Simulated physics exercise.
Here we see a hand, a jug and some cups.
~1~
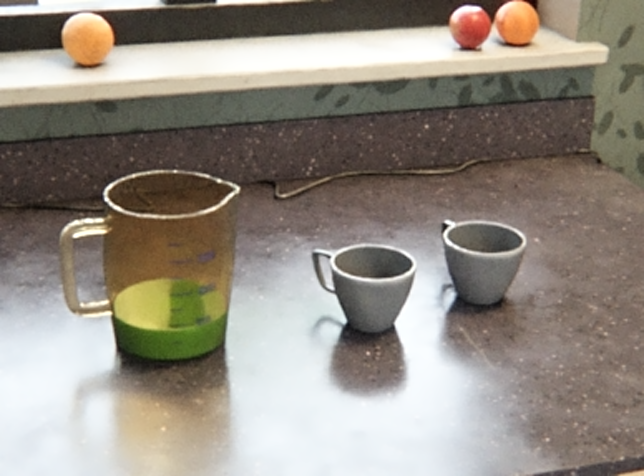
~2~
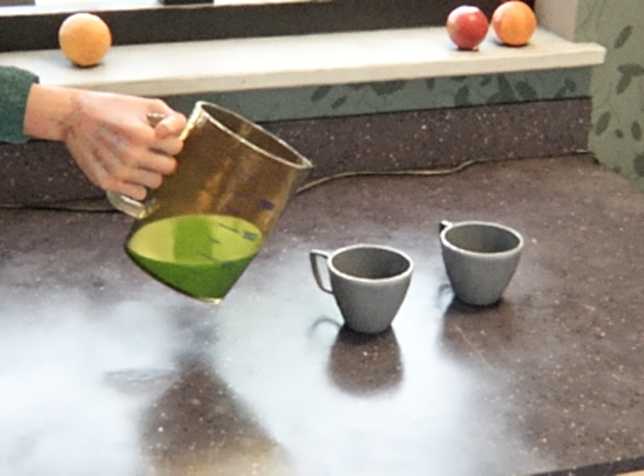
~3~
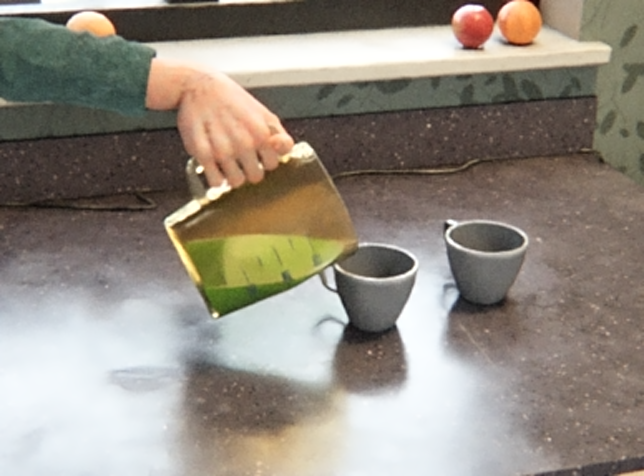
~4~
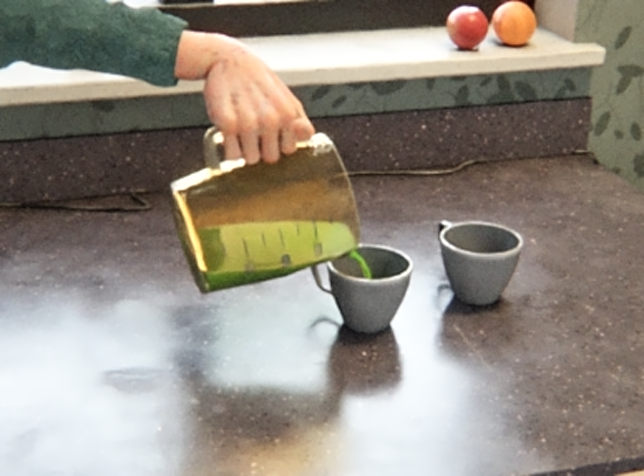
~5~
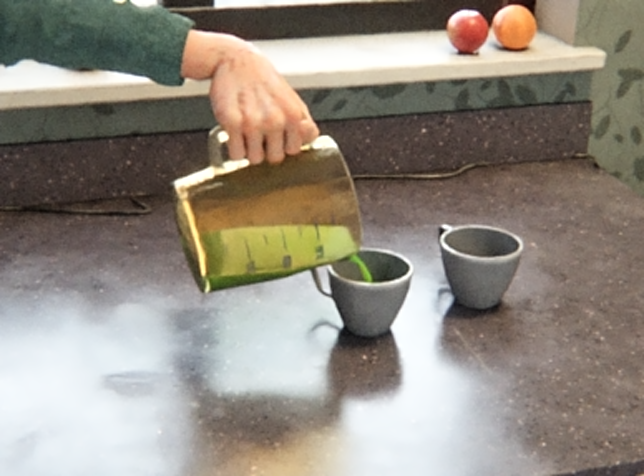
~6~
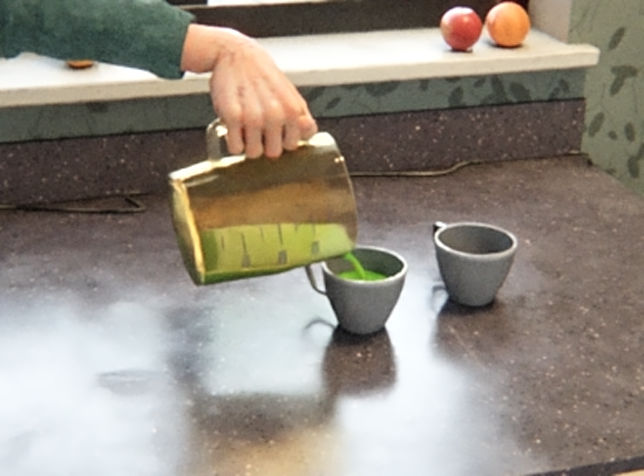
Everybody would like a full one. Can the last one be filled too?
I think it won't cover all of them.
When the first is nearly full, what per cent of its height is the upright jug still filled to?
Roughly 5 %.
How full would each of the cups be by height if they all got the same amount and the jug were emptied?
Each would stand at about 70 per cent of its height.
Shortly, the first is about three quarters full.
Then, the first is done and the jug has about a third of its load.
At the finish, the jug is empty with one filled and the next at about half of a serving.
